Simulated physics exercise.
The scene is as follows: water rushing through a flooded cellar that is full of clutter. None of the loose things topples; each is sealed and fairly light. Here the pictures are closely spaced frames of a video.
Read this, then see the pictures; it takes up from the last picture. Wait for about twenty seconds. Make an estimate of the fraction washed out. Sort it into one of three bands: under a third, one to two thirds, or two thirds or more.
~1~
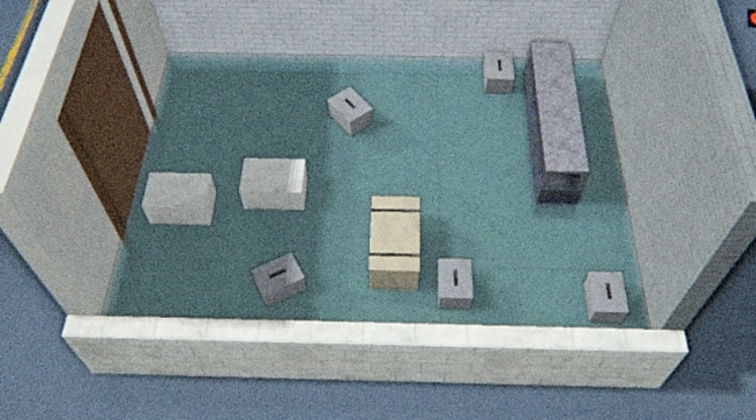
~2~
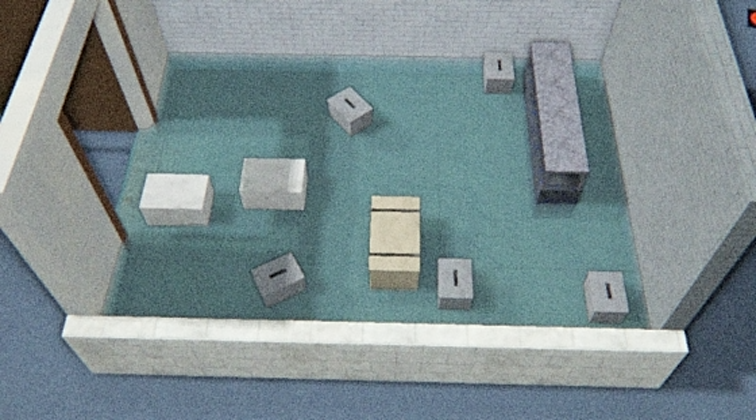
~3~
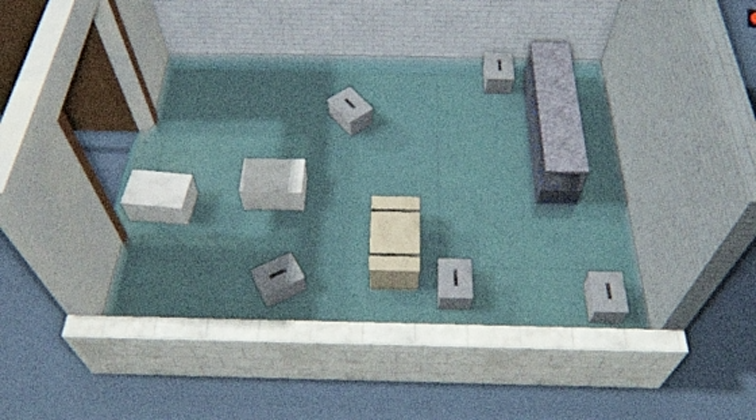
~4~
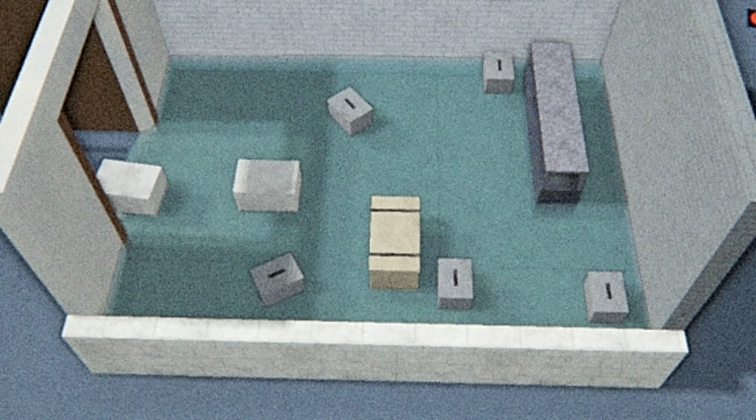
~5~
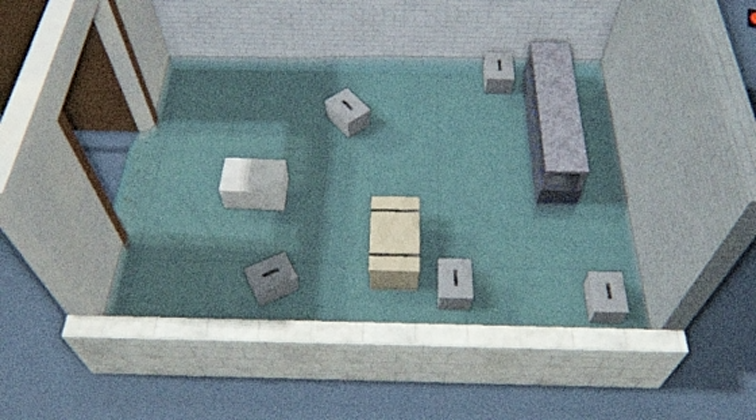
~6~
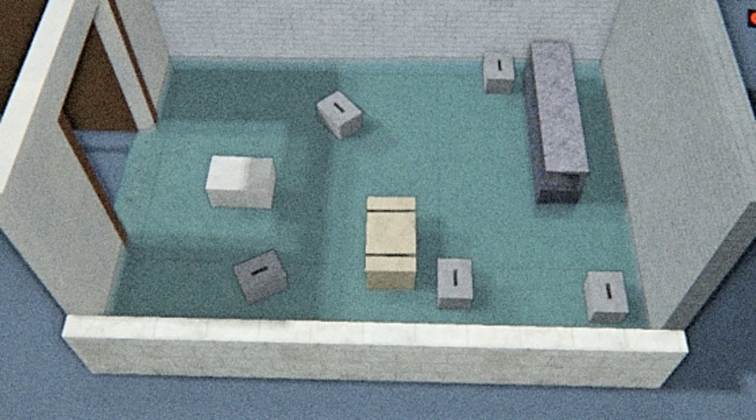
It falls in the top band, two thirds or more.
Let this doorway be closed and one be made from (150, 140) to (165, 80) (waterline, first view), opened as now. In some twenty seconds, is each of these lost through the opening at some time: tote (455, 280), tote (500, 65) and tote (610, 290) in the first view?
One by one, that's not lost, not lost, not lost.
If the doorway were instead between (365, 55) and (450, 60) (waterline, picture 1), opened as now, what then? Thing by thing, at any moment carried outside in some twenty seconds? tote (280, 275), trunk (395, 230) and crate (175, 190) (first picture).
One by one as named: Doesn't escape, gets away and doesn't escape.
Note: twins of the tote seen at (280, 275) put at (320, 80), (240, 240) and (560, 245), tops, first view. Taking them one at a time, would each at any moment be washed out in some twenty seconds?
Lab note - results by position: Exited, exited, retained.
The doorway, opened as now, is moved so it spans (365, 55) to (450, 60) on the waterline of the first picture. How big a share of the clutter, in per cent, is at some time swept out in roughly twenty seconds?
Around 50 in a hundred.
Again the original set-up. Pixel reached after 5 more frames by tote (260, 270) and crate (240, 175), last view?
I'd say about (198, 259) for the first and about (130, 165) for the second.
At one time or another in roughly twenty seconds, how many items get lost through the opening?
Total: 6.
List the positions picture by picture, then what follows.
The first frame shows a crate at (273, 175), afloat; a tote at (278, 274), afloat; 0 of 8 have shifted.
The second frame shows a crate at (273, 175) floats; a tote at (278, 274), afloat; 0 of 8 have shifted.
The third frame shows a crate at (272, 175), afloat; a tote at (278, 274) floats; 1 of 8 have shifted.
The fourth frame shows a crate at (266, 176) floats, close to its start; a tote at (277, 274), afloat; 2 of 8 have shifted.
The fifth frame shows a crate at (253, 175) floats, close to its start; a tote at (271, 273) floats, close to its start; 3 of 8 have shifted.
The sixth frame shows a crate at (239, 173) floats, a stride from its start; a tote at (259, 271), afloat, close to its start; 4 of 8 have shifted.
A moment on, 1 of 8 are out; 7 afloat.
Next, 4 of 8 are out; 4 afloat.
Later, 5 of 8 are out; 3 afloat.
In the end, 6 of 8 are out; 2 afloat.
